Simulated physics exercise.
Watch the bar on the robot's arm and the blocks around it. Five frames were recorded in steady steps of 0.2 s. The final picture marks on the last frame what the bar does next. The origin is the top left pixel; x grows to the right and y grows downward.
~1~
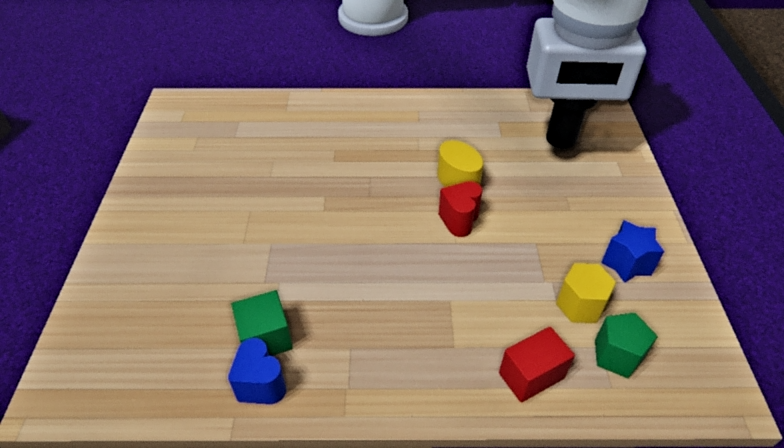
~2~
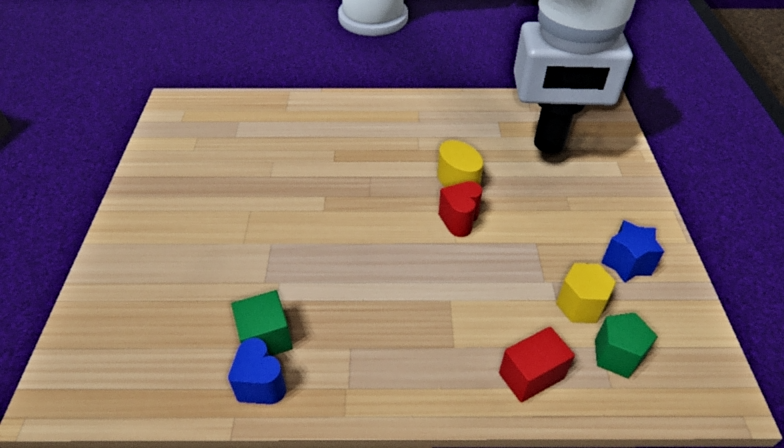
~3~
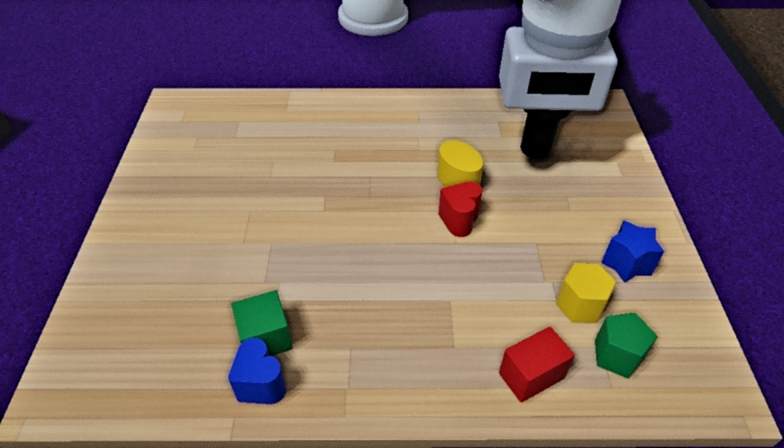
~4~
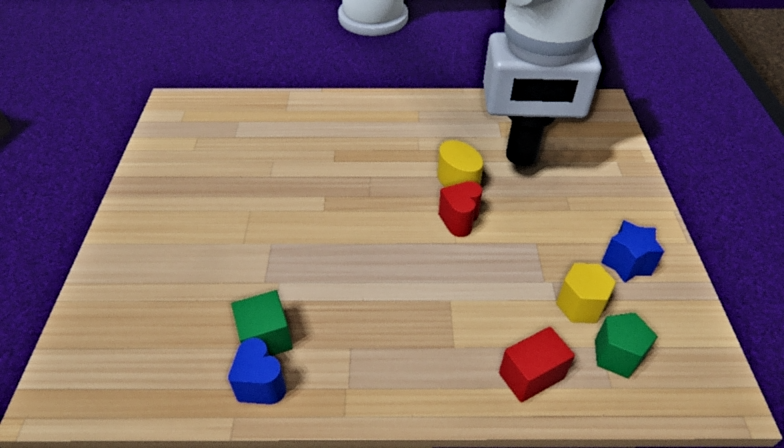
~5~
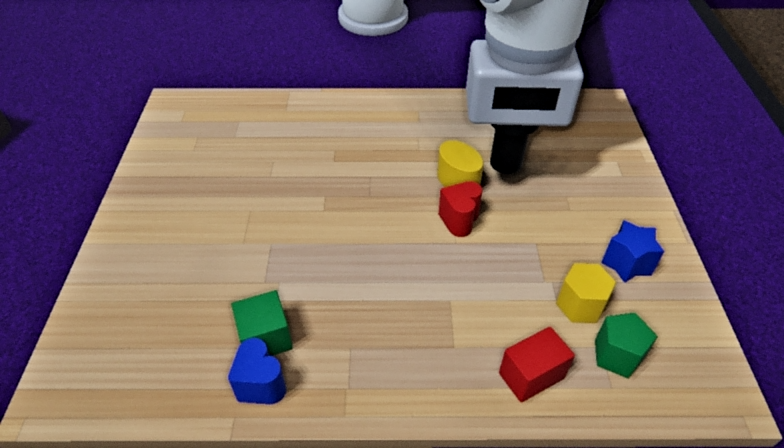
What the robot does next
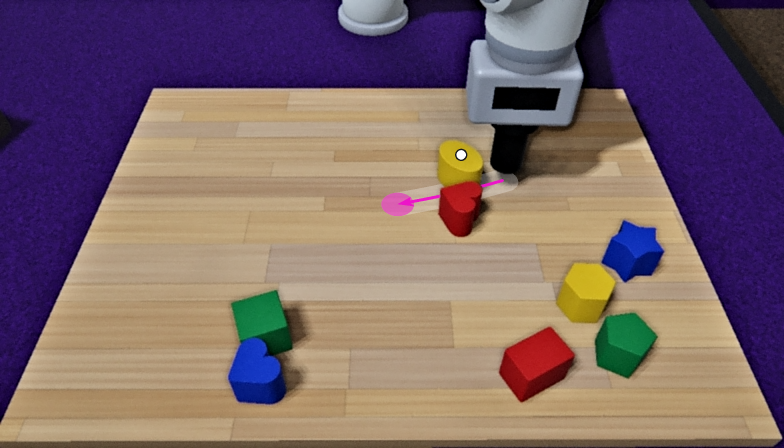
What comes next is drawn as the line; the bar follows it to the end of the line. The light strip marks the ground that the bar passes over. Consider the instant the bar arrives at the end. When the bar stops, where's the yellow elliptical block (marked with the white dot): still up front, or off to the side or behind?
The yellow elliptical block slips off.
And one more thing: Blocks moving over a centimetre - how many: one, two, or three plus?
It looks like one block will be pushed more than about 1 cm.
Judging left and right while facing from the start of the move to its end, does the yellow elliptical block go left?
I believe not.
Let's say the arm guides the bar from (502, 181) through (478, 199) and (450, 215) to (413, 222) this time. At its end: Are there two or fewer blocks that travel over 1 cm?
Short answer: Yes.
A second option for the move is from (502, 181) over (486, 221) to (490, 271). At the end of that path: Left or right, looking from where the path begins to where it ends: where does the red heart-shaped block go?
Toward the right.
Path on the board, from (502, 181) through (452, 194) to (398, 204); the dot is on the yellow elliptical block.
The first path, step by step. One third of the way, bar (471, 173); yellow elliptical block (438, 154), turned 35° clockwise.
Two thirds of the way, bar (435, 181); yellow elliptical block (416, 152), turned 90° clockwise.
At the end, bar (398, 187); yellow elliptical block (413, 152), turned 100° clockwise; red heart-shaped block in place.
